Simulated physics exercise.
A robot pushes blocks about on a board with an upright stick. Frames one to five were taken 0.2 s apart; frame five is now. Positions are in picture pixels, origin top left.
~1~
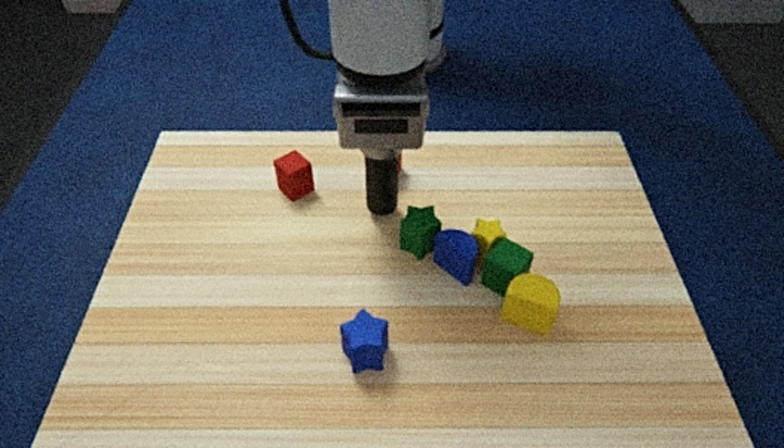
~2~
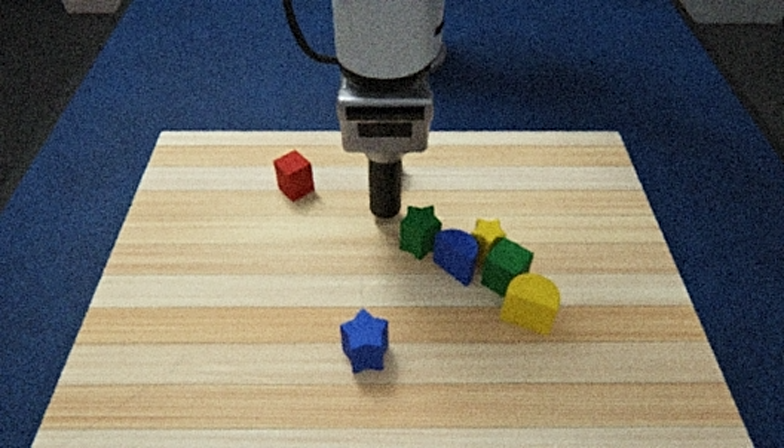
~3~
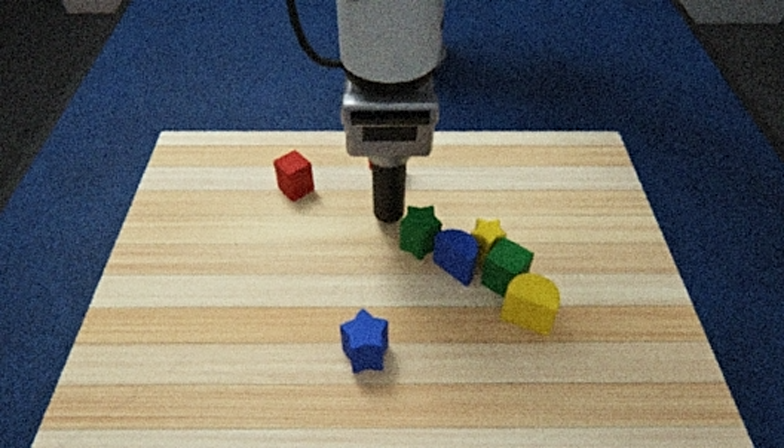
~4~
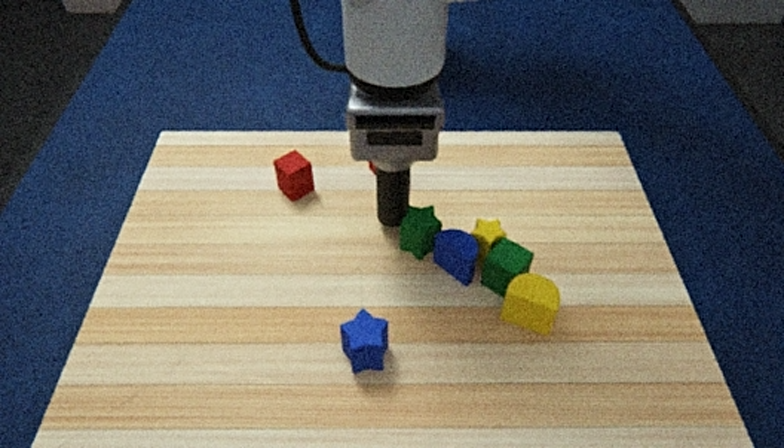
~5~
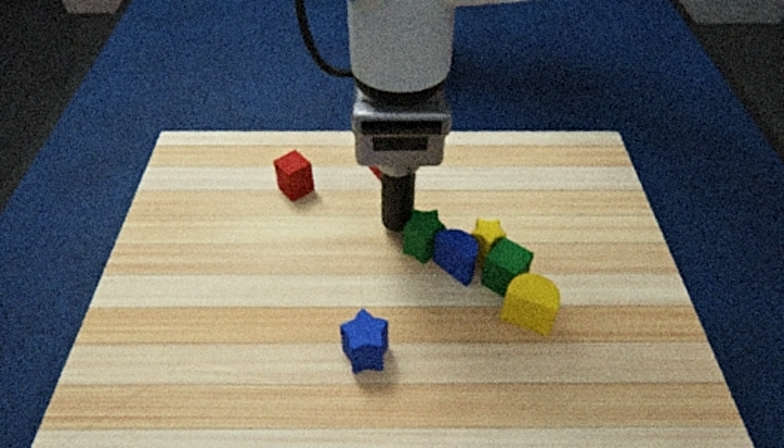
On a wooden board, a robot arm's dark upright stick inching down and right, slightly nudging a green star-shaped block.
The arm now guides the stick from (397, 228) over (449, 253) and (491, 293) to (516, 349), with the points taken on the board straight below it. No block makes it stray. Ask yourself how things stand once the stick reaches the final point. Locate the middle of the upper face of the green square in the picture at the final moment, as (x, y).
The green square ends near (535, 261).
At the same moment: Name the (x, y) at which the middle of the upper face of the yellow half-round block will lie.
About (566, 311).
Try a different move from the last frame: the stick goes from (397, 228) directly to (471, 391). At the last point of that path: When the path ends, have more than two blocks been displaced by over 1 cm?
In short: Yes.
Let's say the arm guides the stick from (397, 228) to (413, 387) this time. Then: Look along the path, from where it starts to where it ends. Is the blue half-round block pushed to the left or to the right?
It goes left.
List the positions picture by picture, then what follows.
In the first picture, lower end of the stick (382, 204), tops of blocks, green star-shaped block (421, 217), blue half-round block (460, 241), green square (510, 255), yellow half-round block (536, 289).
In the second picture, stick (385, 208), blocks as before.
In the third picture, stick (389, 211), blocks as before.
In the fourth picture, stick (393, 216), blocks as before.
In the fifth picture, stick (397, 220), green star-shaped block (425, 221), blue half-round block (460, 241), green square (510, 255), yellow half-round block (536, 289).
On the path given first. One third of the way, stick (451, 245); green star-shaped block (458, 251), turned 70° clockwise; blue half-round block (480, 277), turned 40° anticlockwise; green square (515, 259), turned 40° anticlockwise; yellow half-round block (542, 292), turned 15° clockwise.
Two thirds of the way, stick (493, 286); green star-shaped block (468, 281); blue half-round block (487, 312), turned 90° anticlockwise; green square (533, 261), turned 45° anticlockwise; yellow half-round block (544, 294), turned 20° clockwise.
At the end, stick (518, 342); green star-shaped block (468, 285), turned 150° clockwise; blue half-round block (486, 332), turned 20° anticlockwise; green square (535, 261), turned 50° anticlockwise; yellow half-round block (566, 311), turned 40° anticlockwise.
